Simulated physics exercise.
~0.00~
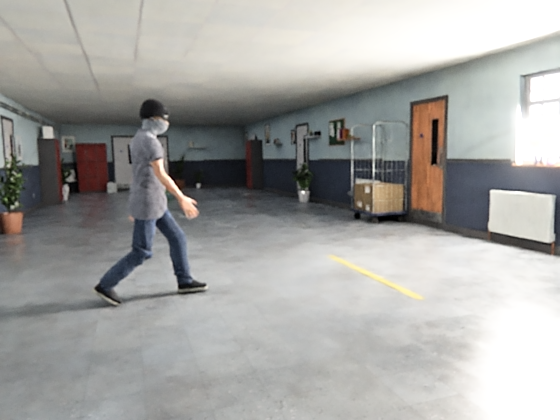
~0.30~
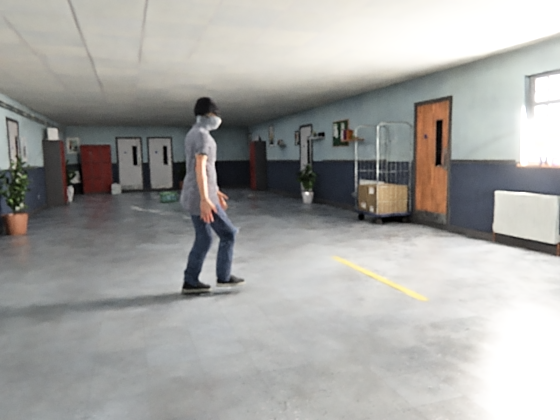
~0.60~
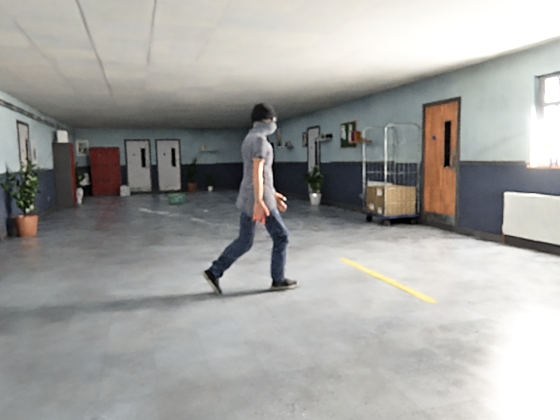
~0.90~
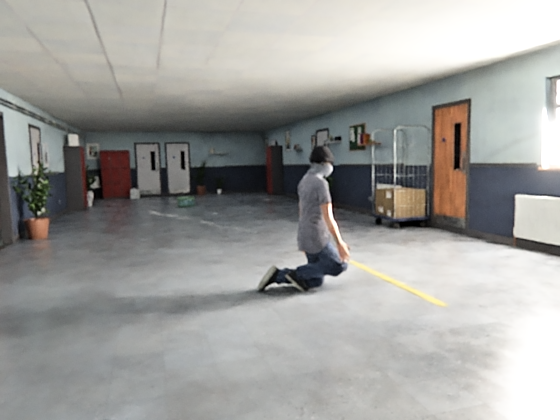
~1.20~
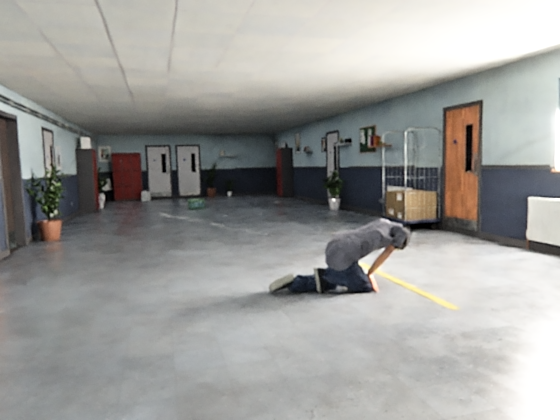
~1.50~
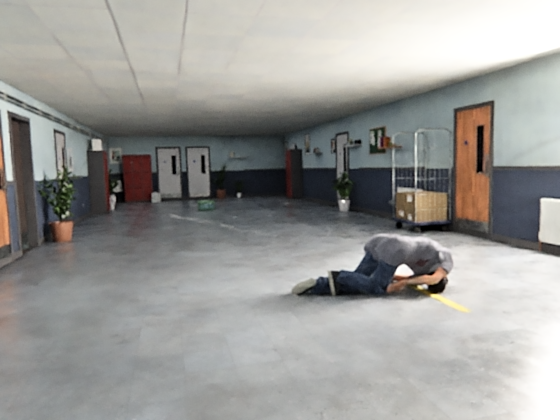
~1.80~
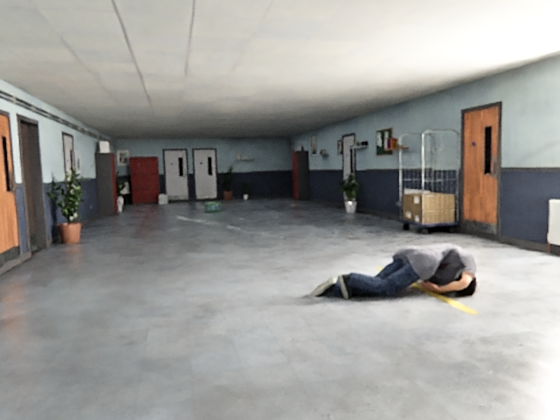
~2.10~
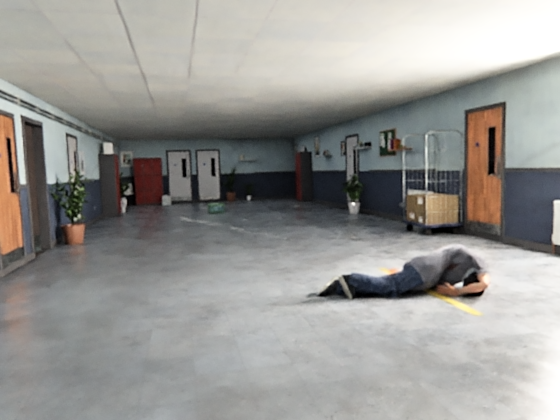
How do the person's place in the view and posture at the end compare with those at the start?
At the start the person is upright and walking on the left side of the view, while at the end they lie face down on the floor, lower and towards the right, with head and chest over the yellow strip.
